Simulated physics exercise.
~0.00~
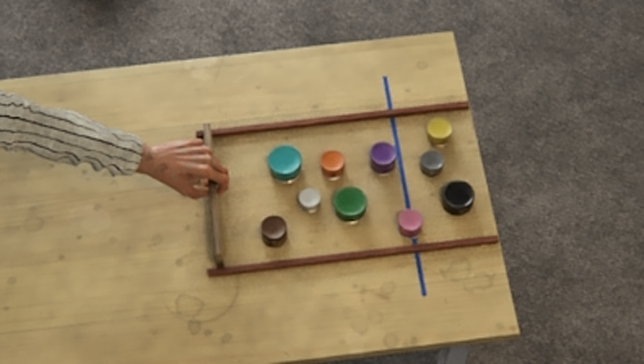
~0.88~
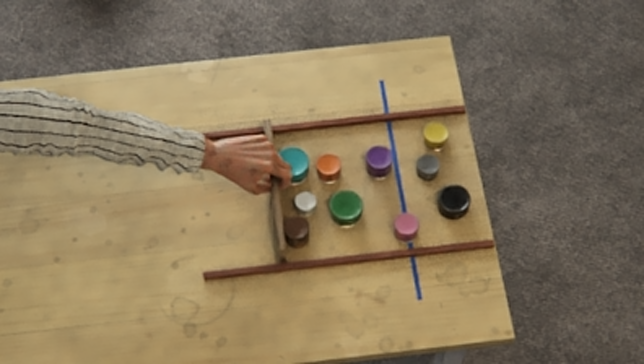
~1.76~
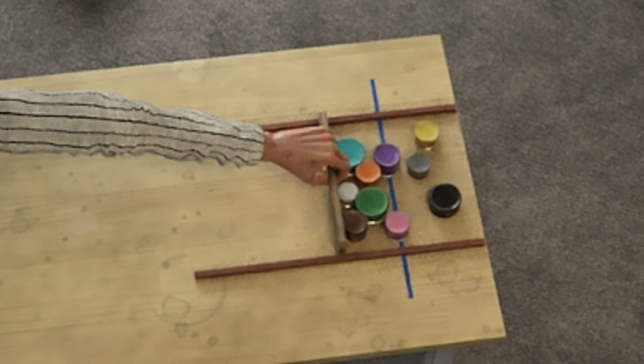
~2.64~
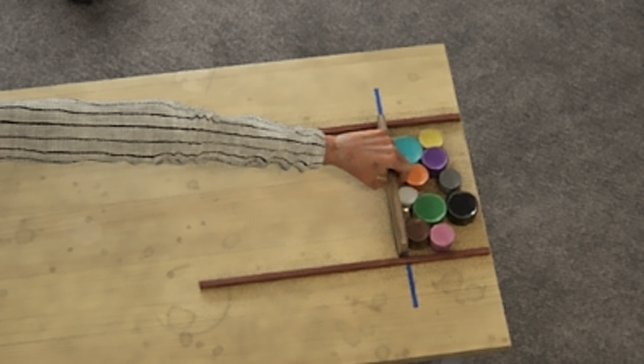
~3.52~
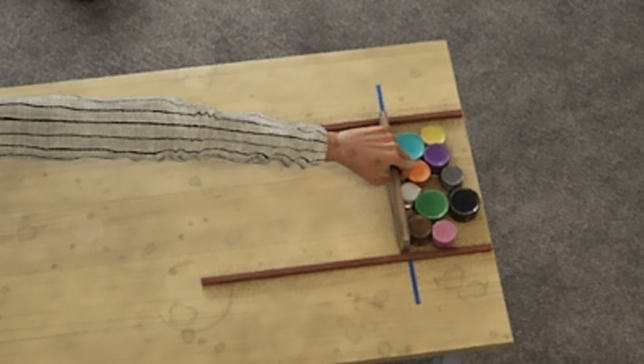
The footage shows a hand in a striped sleeve pushing an upright board rightward between two rails on a wooden table, sweeping small colourful pots together past a line of blue tape, until the board stops at the tape with the pots bunched near the table's edge, none fallen off.
